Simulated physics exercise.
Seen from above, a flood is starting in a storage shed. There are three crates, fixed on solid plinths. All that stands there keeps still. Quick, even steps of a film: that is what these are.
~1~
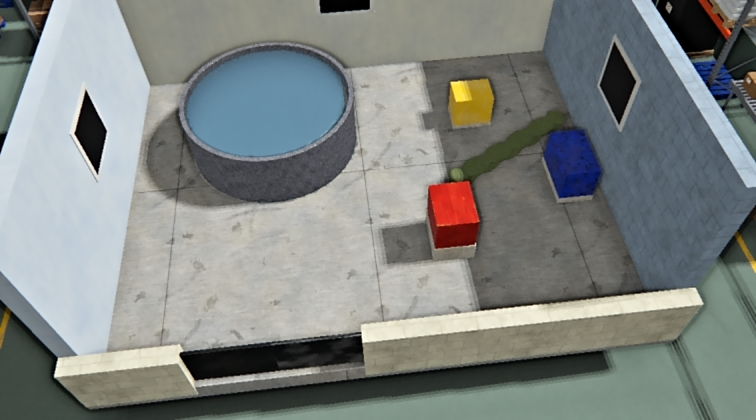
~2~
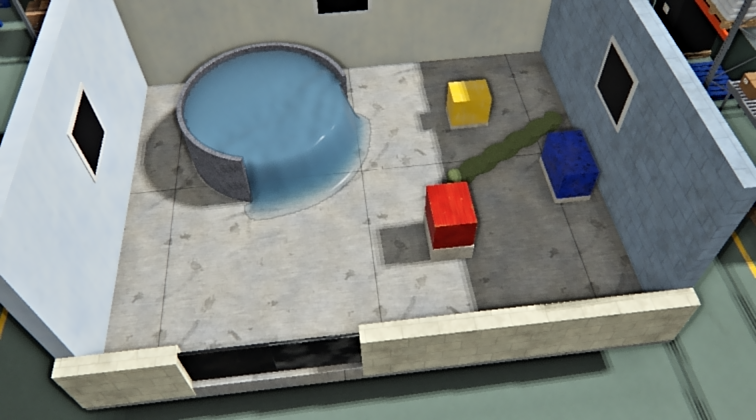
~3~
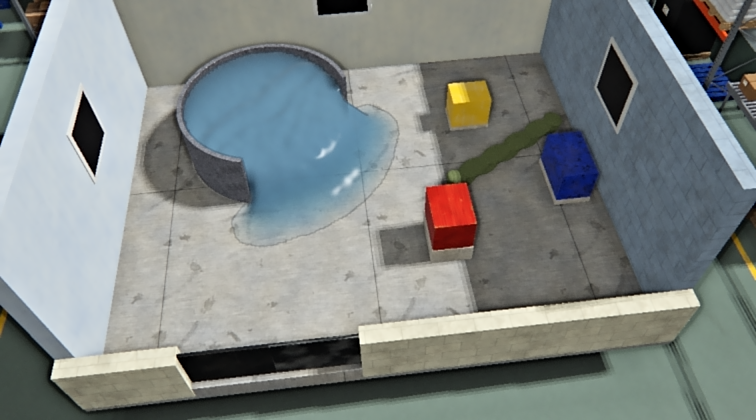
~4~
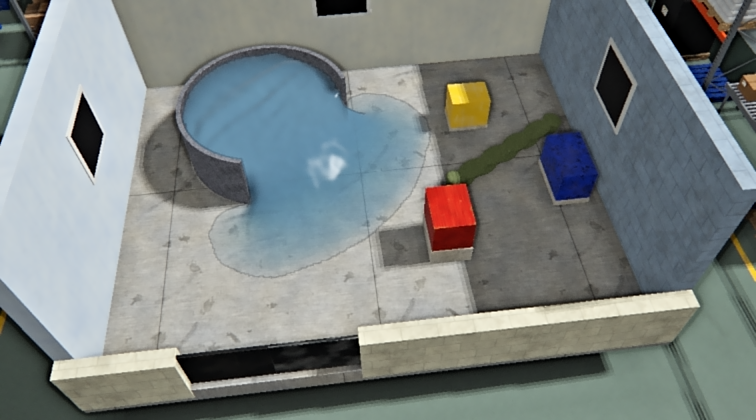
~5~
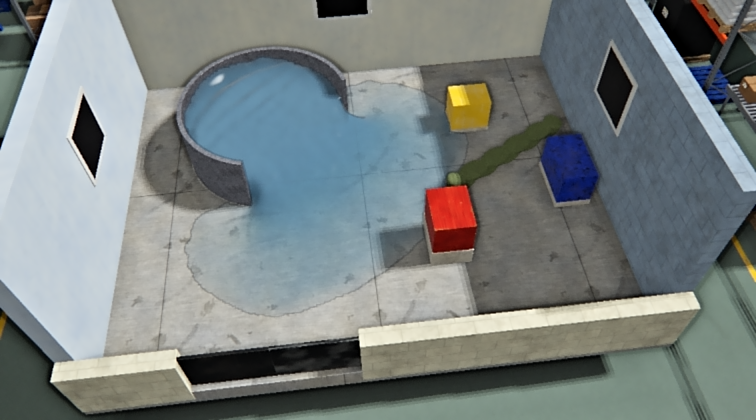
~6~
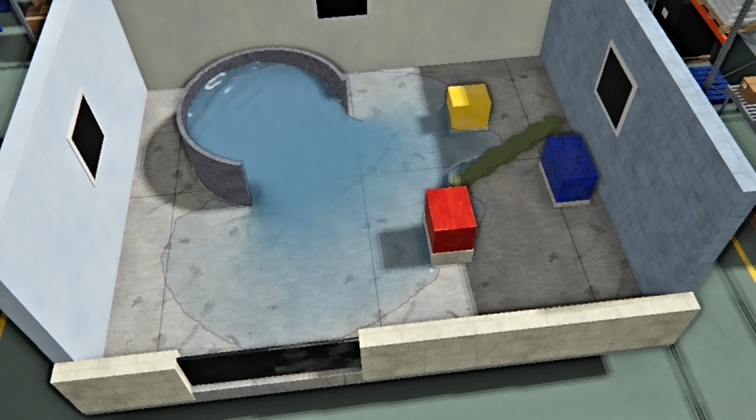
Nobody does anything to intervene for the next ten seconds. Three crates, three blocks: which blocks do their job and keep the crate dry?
The yellow crate gets wet; the red crate gets wet; the blue crate gets wet.
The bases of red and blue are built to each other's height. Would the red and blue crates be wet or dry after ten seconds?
First the red crate: It is flooded; then the blue crate: It is flooded.
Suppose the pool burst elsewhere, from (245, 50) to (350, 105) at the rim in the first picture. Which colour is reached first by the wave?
That would be the one in yellow.
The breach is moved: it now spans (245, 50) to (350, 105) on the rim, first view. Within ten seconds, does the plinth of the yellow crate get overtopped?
Looking at the yellow crate, it is hit.
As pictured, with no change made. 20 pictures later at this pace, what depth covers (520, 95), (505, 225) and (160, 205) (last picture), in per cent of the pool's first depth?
In order: About 16, 6 and 2 in a hundred.
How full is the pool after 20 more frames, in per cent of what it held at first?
About 18 per cent.
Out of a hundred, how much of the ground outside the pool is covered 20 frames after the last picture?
I make it 85 per cent.
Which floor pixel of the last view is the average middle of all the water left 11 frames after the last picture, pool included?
I would point to (379, 204).
A moment on, water covers 65 % of the floor; the yellow crate water round its plinth, the red crate water round its plinth, the blue crate water round its plinth.
Next, water covers 75 % of the floor; the yellow crate water round its plinth, the red crate water round its plinth, the blue crate water round its plinth.
Then, water covers 85 % of the floor; the yellow crate water round its plinth, the red crate water round its plinth, the blue crate water round its plinth.
Later, water covers 100 % of the floor; the yellow crate water round its plinth, the red crate water round its plinth, the blue crate water round its plinth.
In the end, water covers 100 % of the floor; the yellow crate was topped, the red crate was topped, the blue crate was topped.
